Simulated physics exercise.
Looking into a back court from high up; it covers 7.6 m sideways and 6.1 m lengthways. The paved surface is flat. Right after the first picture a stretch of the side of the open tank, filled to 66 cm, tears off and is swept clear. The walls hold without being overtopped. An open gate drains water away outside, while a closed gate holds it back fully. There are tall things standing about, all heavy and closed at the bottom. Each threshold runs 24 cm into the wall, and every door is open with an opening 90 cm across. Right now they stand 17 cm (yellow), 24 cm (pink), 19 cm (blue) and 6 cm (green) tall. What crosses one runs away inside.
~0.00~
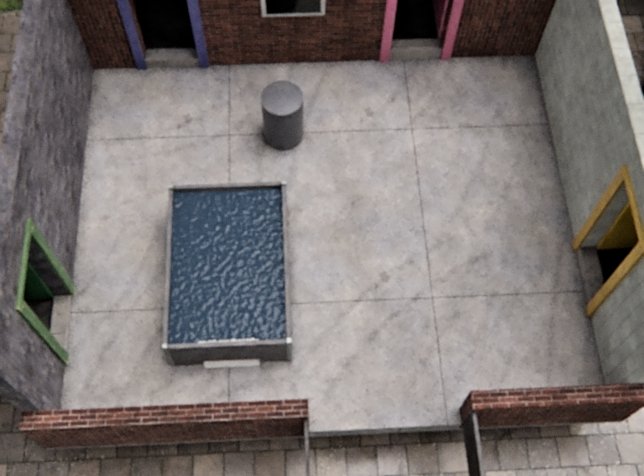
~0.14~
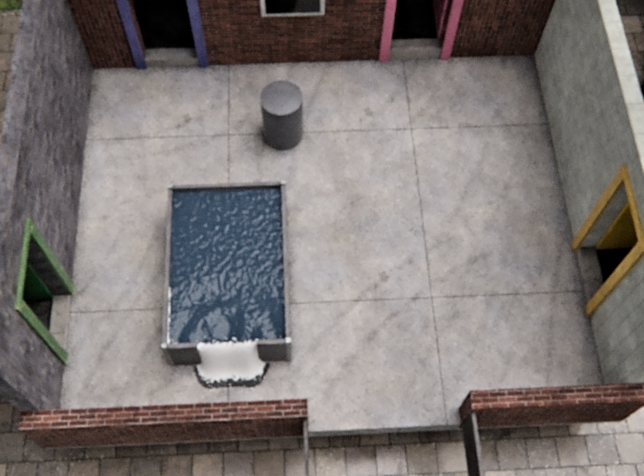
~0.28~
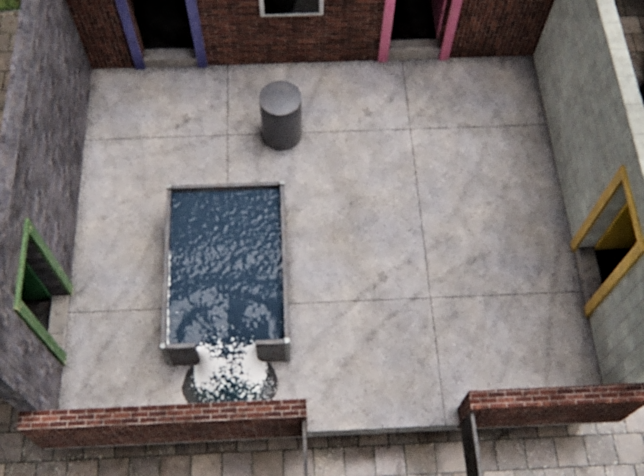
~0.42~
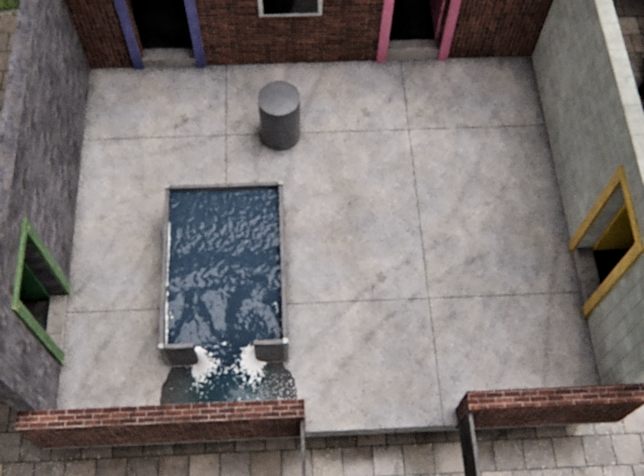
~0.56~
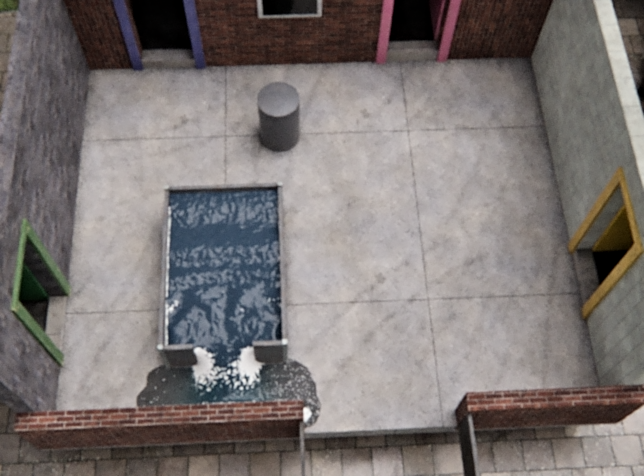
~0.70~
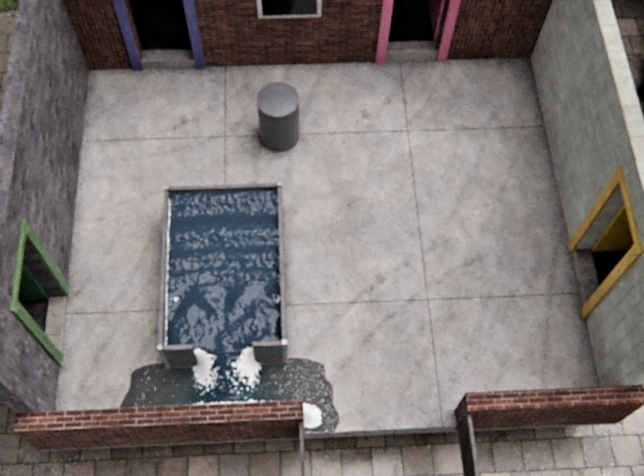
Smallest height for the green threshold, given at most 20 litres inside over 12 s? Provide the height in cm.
About 11.5 cm.
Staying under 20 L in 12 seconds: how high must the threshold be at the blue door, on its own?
Door blue, min height approx. 8.0 cm.
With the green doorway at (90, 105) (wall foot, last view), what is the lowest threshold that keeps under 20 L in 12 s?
You'd want it roughly 8.0 cm high.
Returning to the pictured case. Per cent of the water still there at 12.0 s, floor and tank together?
Close to 88 per cent is still present.
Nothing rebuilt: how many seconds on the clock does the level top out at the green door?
Peak time: Around 2.2 s.
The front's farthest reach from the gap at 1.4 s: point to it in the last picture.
Near pixel (436, 409).
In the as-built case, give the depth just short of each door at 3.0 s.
Door by door in centimetres - yellow 9, pink 0, blue 0, green 13.
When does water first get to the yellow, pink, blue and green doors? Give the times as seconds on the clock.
The yellow door at 2.6 s, the pink door at 7.0 s, the blue door at 4.0 s, the green door at 1.4 s.
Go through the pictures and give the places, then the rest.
In the first picture, still water, 66 cm deep, in the open tank at (228, 263); the green door at (49, 299) is dry.
In the second picture, the gap is at (230, 353), the front 0.4 m out at (253, 382); the back of the open tank holds 66 cm.
In the third picture, the front is at a hidden place, 0.8 m from the gap at (229, 354); 0.7 m2 of floor is wet, 66 cm left at the back.
In the fourth picture, water pours out at (227, 355) and has run 0.9 m, to a hidden place; about 12 cm deep outside, 66 cm at the back.
In the fifth picture, the front is at a hidden place, 1.2 m from the gap at (226, 355); 1.5 m2 of floor is wet, 66 cm left at the back.
In the sixth picture, the front is at a hidden place, 1.4 m from the gap at (226, 355); 1.7 m2 of floor is wet, 64 cm left at the back; 1.6 m in a straight line remain to the green door at (44, 300).
After 1.4 s water covers 15 % of the floor, deepest (50 cm) near (227, 419); 5 cm at the green door, 0 litres in over its 6 cm threshold.
After 3.0 s water covers 45 % of the floor, deepest (32 cm) near (227, 419); 13 cm at the green door, 33 litres in over its 6 cm threshold.
After 12.0 s water covers 95 % of the floor, deepest (11 cm) near (227, 419); 5 cm at the green door, 92 litres in over its 6 cm threshold.
At the green door as built, the water arrived by 1.4 s and peaked near 15 cm at 2.2 s.
With a threshold of 9.5 cm, 39 litres would have come in within the 12 s; with 13 cm, 13 litres. So under 20 litres takes about 11.5 cm.
